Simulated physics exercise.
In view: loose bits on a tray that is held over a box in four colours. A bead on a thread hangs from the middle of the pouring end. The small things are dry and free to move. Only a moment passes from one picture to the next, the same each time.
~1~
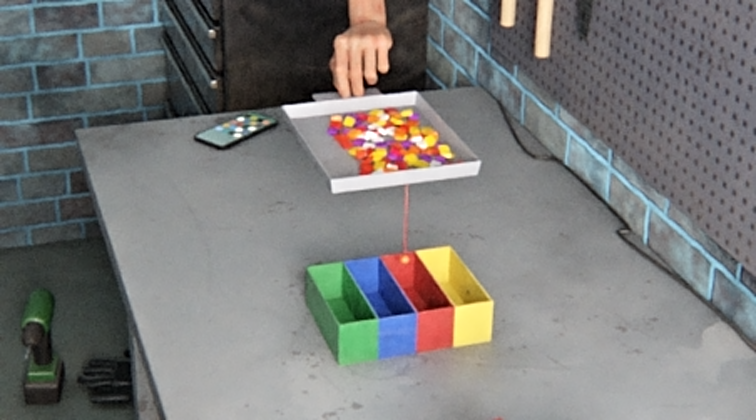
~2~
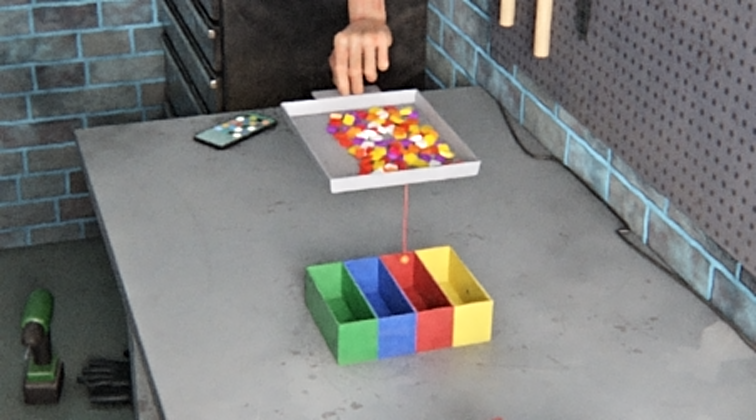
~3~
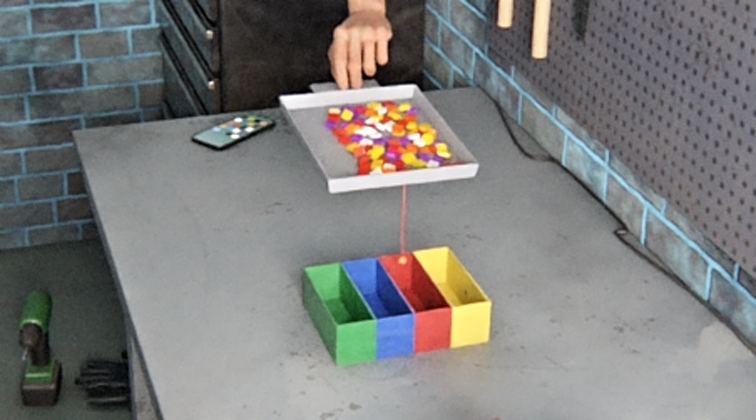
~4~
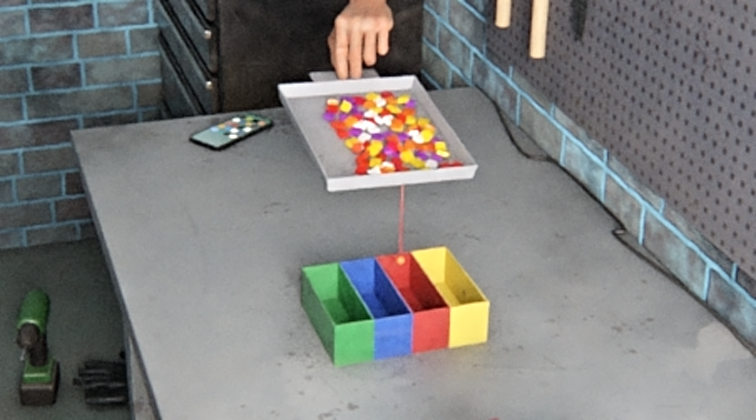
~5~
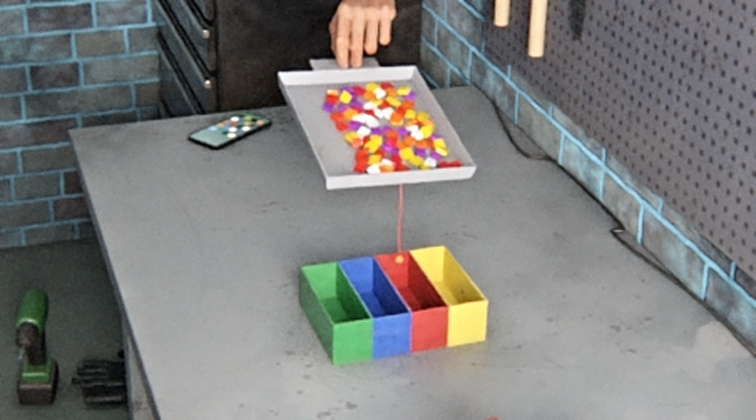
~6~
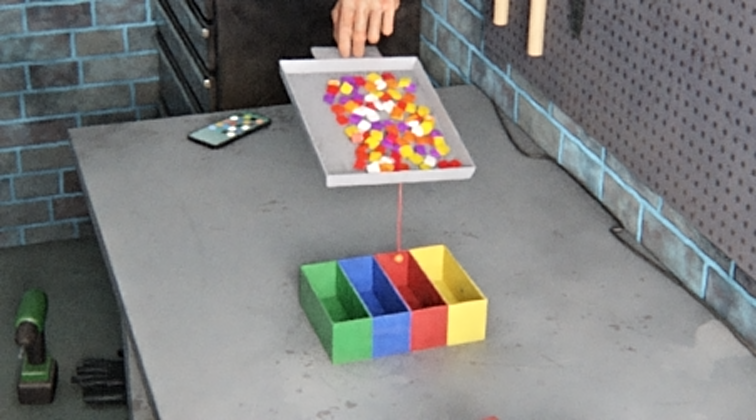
Hand gradually raising the back of a white tray of colourful mosaic tiles above a green, blue, red and yellow box.
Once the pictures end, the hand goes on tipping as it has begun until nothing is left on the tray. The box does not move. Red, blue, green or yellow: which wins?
The yellow one ends fullest.
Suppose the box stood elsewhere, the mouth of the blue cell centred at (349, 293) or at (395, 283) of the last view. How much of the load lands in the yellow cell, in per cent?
The first gives 20 %, the second 60 %.
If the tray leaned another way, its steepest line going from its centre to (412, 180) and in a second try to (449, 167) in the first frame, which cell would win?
In turn: The cell in yellow; the yellow cell.
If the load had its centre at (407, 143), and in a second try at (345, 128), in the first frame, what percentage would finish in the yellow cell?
About 40 and 40 per cent.
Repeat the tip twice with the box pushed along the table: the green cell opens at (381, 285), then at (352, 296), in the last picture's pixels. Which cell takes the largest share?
In turn: The red one; the cell in yellow.
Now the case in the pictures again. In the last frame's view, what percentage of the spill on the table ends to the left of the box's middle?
Roughly 0 in a hundred.
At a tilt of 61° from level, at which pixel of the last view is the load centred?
At about (425, 145).
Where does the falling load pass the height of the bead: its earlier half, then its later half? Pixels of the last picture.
First near (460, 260), later near (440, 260).
Shortly afterwards, tray tipped steeply; all but a few on the tray; only a few falling or outside the box.
Next, tray tipped past a quarter turn; the bulk on the tray; only a few in the yellow cell; a little falling or outside the box.
Some moments later, tray tipped past a quarter turn; near half in the yellow cell; a little in the red cell; only a few in the blue cell; near a third falling or outside the box.
In the end, tray tipped past a quarter turn; near half in the yellow cell; a little in the red cell; only a few in the blue cell; none at all in the green cell; near a third outside the box.
